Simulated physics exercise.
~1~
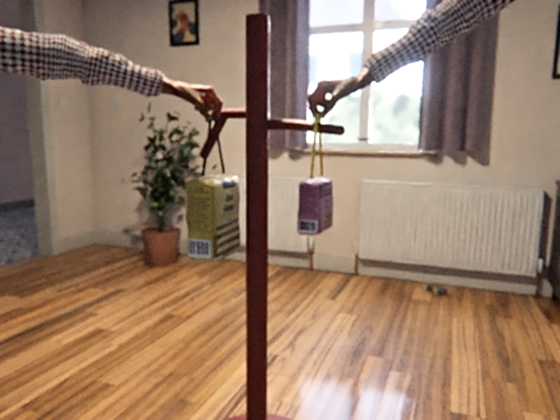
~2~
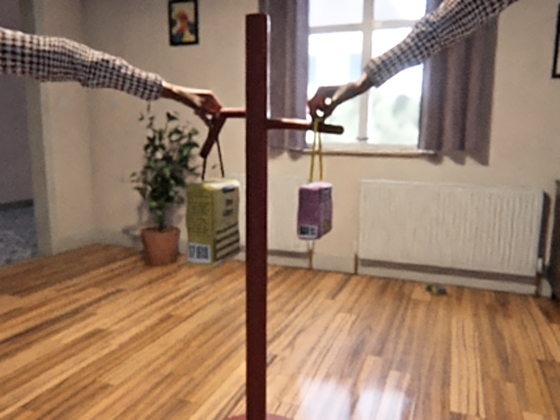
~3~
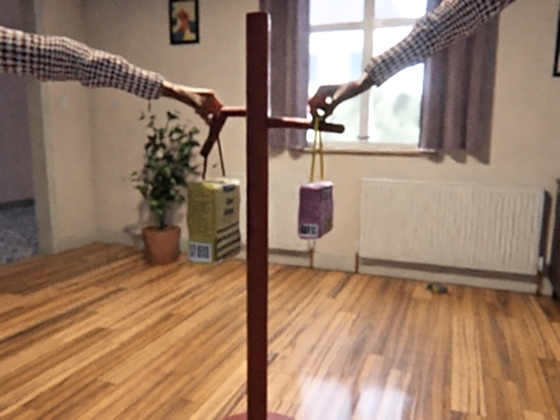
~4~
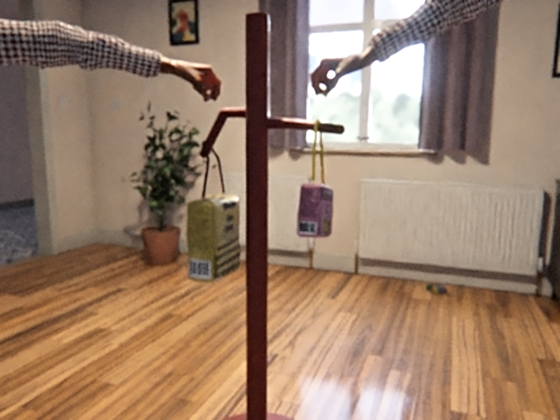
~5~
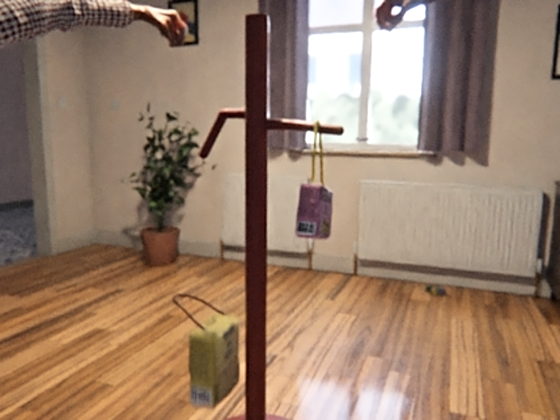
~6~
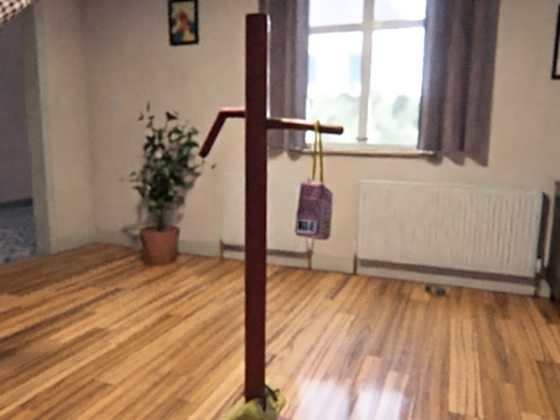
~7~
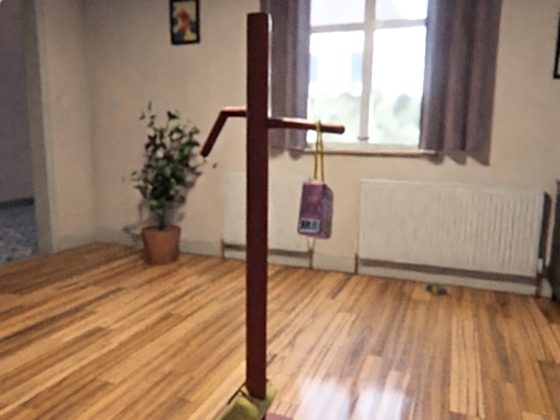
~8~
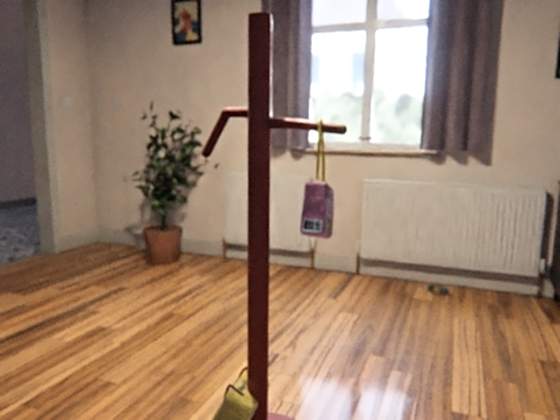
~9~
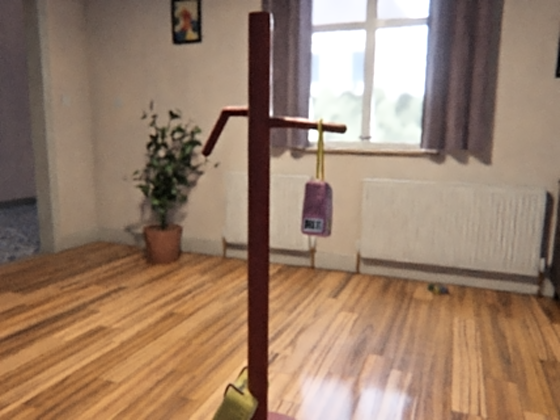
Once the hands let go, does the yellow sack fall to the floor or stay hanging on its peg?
The yellow sack falls to the floor and comes to rest by the foot of the post, while the pink pouch stays on its peg.
